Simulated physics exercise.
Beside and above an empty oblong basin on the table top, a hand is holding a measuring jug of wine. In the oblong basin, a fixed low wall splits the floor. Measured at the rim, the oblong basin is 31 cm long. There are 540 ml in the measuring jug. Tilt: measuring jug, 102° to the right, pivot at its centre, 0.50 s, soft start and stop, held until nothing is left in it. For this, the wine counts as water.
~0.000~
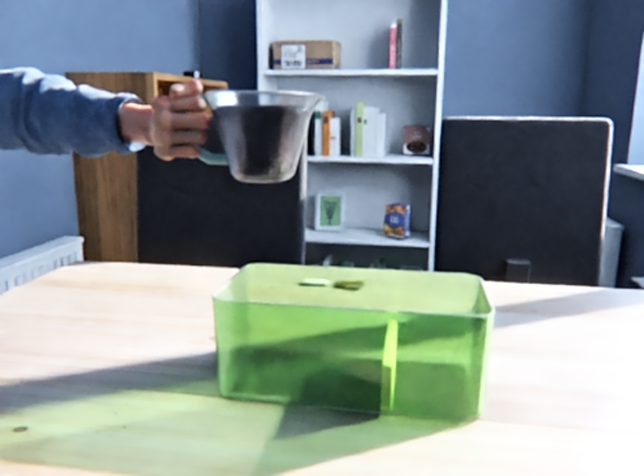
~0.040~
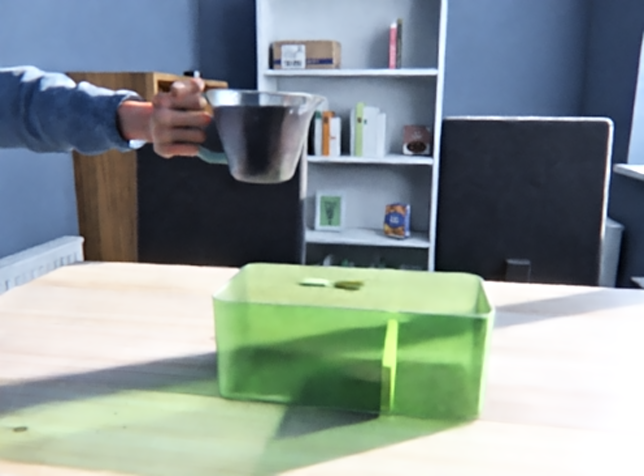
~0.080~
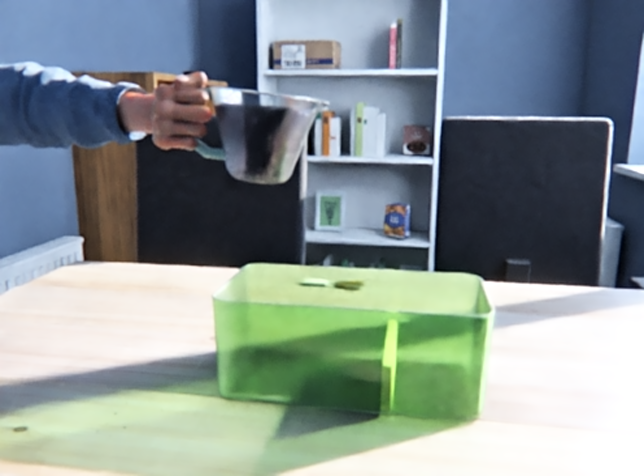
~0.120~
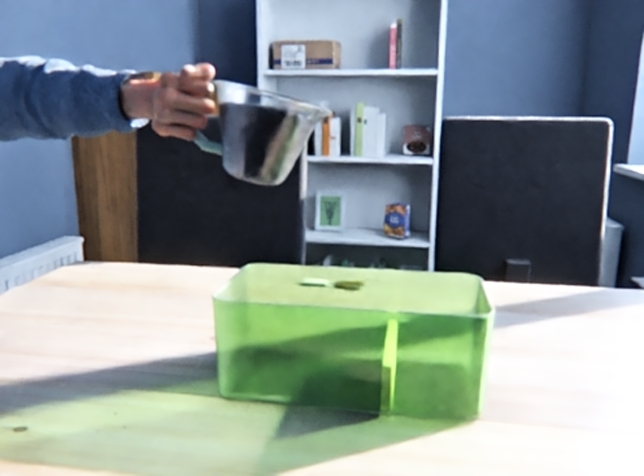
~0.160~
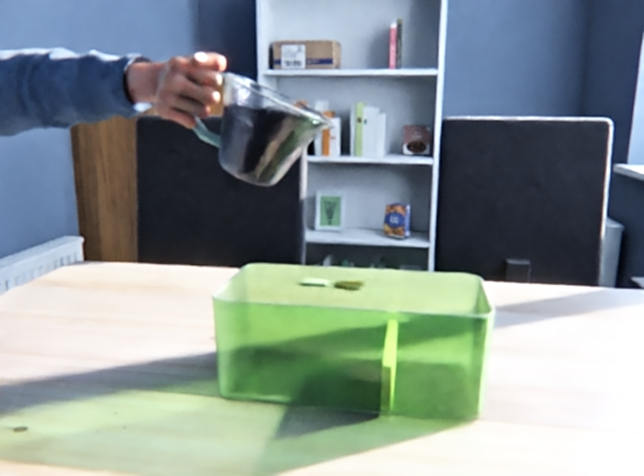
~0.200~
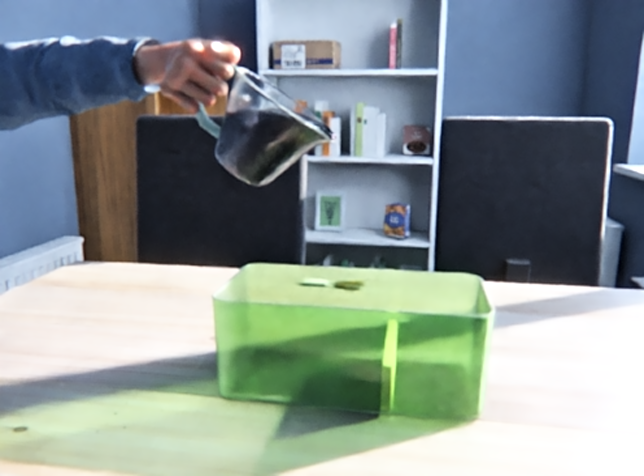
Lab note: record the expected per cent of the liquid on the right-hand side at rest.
Expected right-hand share: 13 per cent.
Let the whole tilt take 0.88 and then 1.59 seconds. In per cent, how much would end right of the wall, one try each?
The first try gives 25 percent and the second 35 percent.
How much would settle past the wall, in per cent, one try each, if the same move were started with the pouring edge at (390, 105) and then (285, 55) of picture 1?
Respectively about 75 and 5 percent.
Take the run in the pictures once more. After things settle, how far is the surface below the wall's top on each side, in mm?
Near 40 mm for the left and near 50 mm for the right.
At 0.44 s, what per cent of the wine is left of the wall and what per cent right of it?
Left roughly 22, right roughly 4.
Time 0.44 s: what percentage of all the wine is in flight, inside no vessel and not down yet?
Some 44 % is the figure.
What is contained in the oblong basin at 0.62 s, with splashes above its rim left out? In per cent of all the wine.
Looks like about 86 % of the whole amount.
After 0.44 s the tilt is 98° and 30 per cent is still to pour, 22 is left of the wall and 4 right of it.
After 0.62 s the tilt is 102° and 3 per cent is still to pour, 77 is left of the wall and 9 right of it.
After 0.80 s the tilt is 102° and 0 per cent is still to pour, 81 is left of the wall and 11 right of it.
After 1.00 s the tilt is 102° and 0 per cent is still to pour, 82 is left of the wall and 13 right of it.
In the end 82 per cent lies left of the wall, 13 right of it and 5 outside.
